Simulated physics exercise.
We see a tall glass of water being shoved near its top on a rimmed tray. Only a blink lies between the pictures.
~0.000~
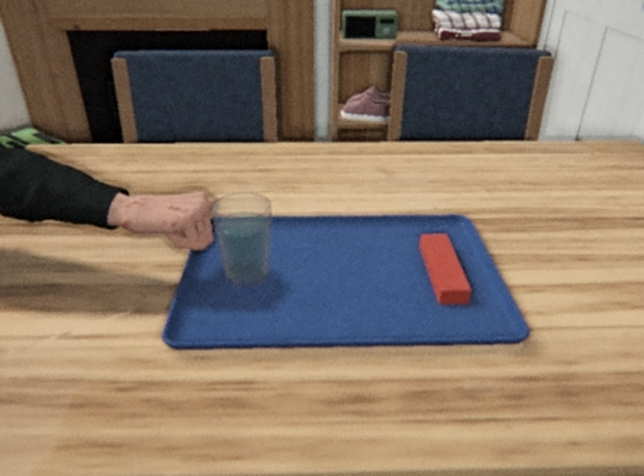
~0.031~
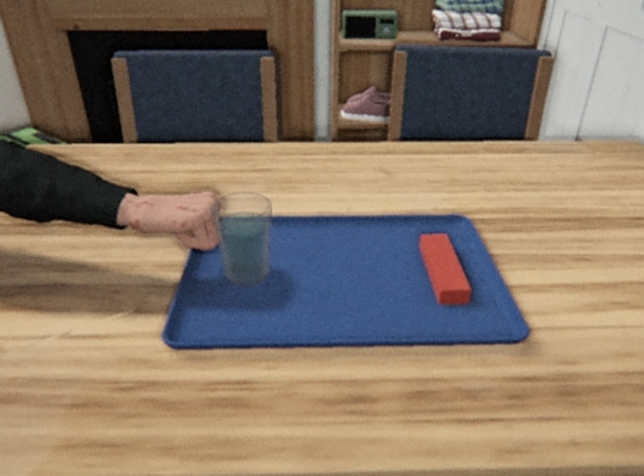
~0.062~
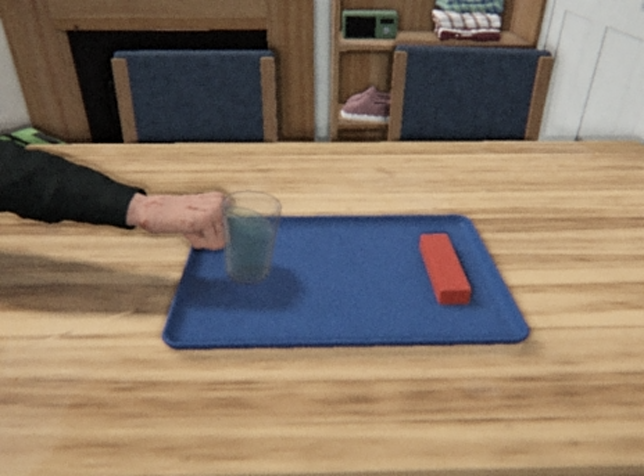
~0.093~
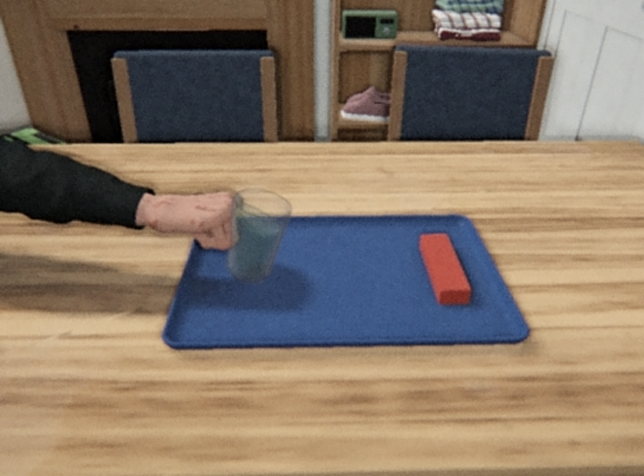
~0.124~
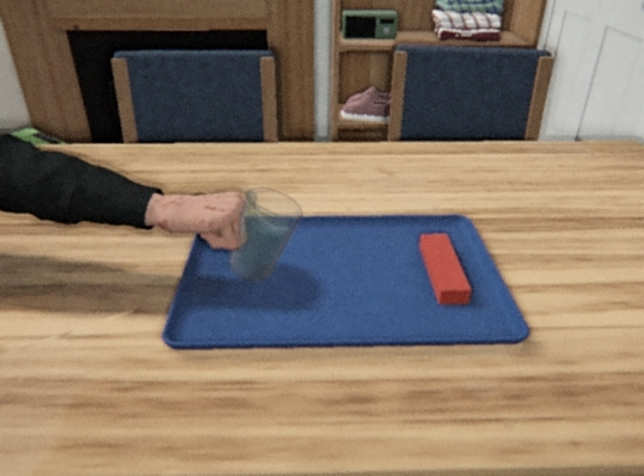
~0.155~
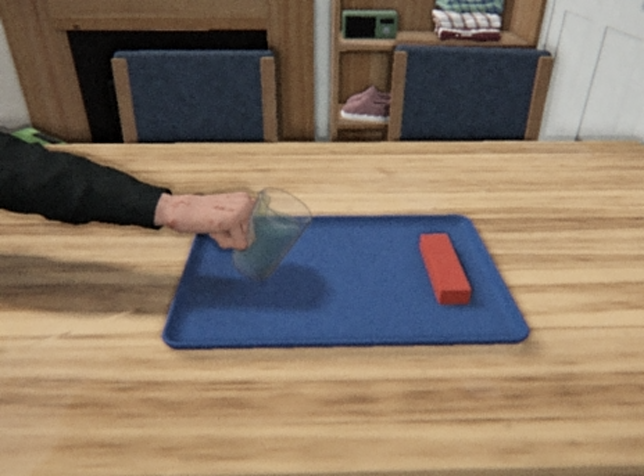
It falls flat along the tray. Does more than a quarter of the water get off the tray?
As it turns out, under a quarter gets off the tray.
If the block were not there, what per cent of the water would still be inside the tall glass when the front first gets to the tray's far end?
About 40 per cent.
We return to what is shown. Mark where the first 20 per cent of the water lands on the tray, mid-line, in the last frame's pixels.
Near (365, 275).
A moment on, the tall glass lies on its side and 80 per cent is in the glass, 12 on the tray and 8 above or beyond its rim.
Next, the tall glass lies on its side and 40 per cent is in the glass, 45 on the tray and 14 above or beyond its rim.
Then the tall glass lies on its side and 23 per cent is in the glass, 47 on the tray and 31 above or beyond its rim.
Later the tall glass lies on its side and 12 per cent is in the glass, 74 on the tray and 14 above or beyond its rim.
At rest 86 per cent is held by tray and glass, 14 is off the tray.
